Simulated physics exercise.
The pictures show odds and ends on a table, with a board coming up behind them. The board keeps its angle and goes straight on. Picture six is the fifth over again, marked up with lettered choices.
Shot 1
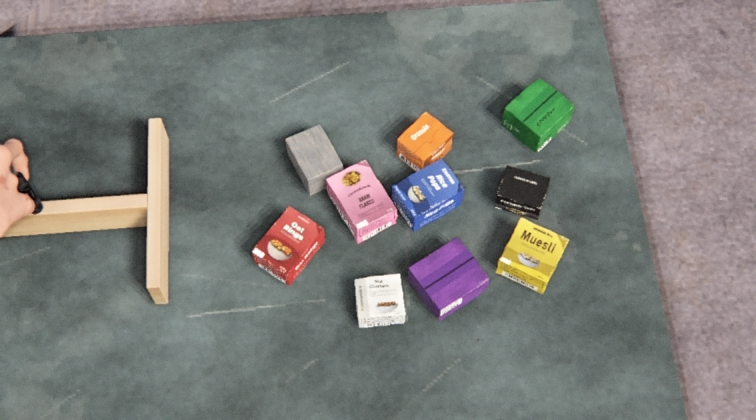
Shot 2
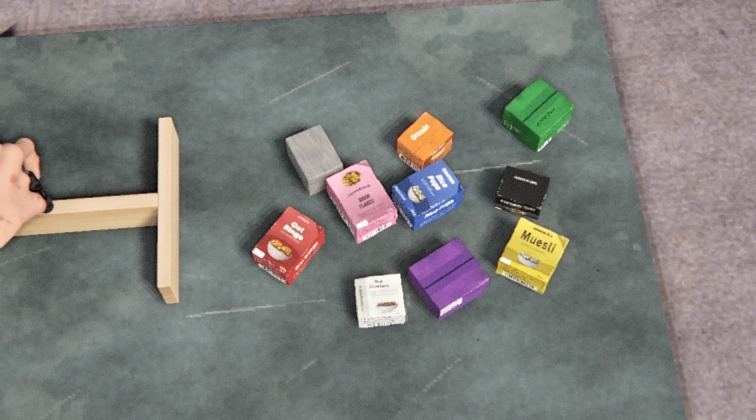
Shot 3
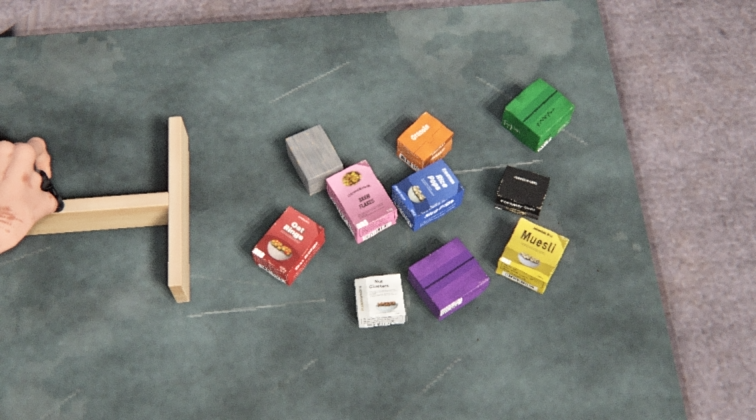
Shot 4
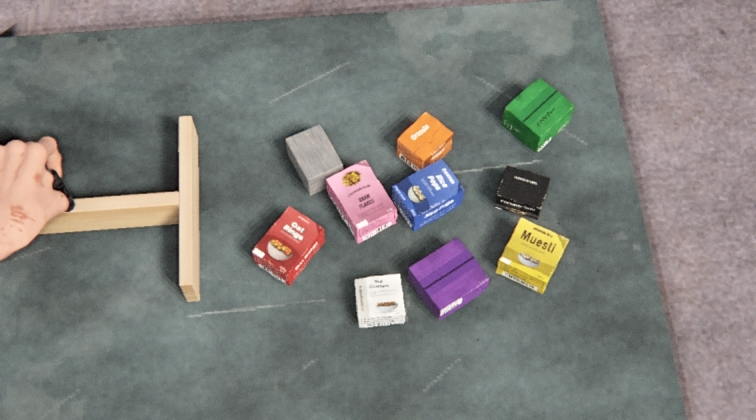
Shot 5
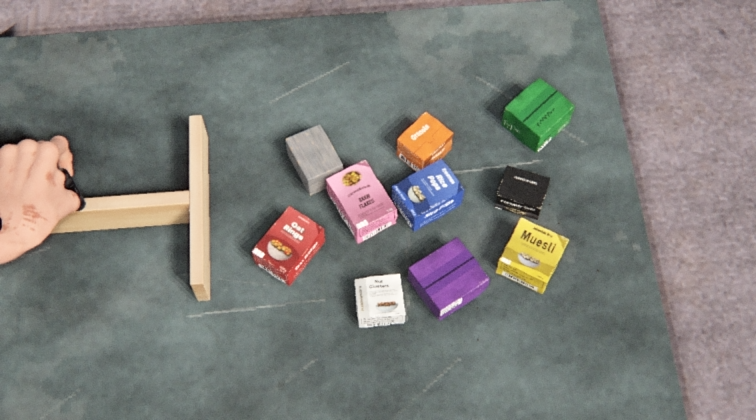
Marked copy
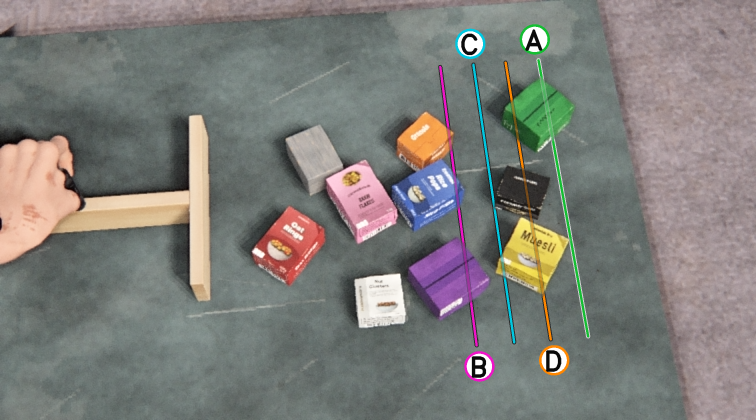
On a dark green, scuffed tabletop, a loose cluster of small colourful boxes and a grey block sits to the right of a T-shaped wooden board. A hand at the left edge grips the handle and slides the board slowly rightward, narrowing the gap while the boxes stay still.
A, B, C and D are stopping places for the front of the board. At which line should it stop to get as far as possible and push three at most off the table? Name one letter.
As far as mark A.
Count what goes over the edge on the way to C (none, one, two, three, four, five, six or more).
In all, none.
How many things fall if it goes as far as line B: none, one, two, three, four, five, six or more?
By then, none.
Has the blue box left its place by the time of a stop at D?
By then, yes.
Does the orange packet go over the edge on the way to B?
No.
On the marked copy, A at (562, 189); B at (457, 197); C at (493, 195); D at (527, 192).
With A. Early on, board (329, 186); blue box (455, 188); grey block (353, 157).
Further on, board (462, 176); black packet (582, 206); green box (563, 101).
At the end, board (563, 169); green box over the edge; black packet over the edge; three fallen.
As for the rest, B is within the limit but short; C is within the limit but short; D is within the limit but short.
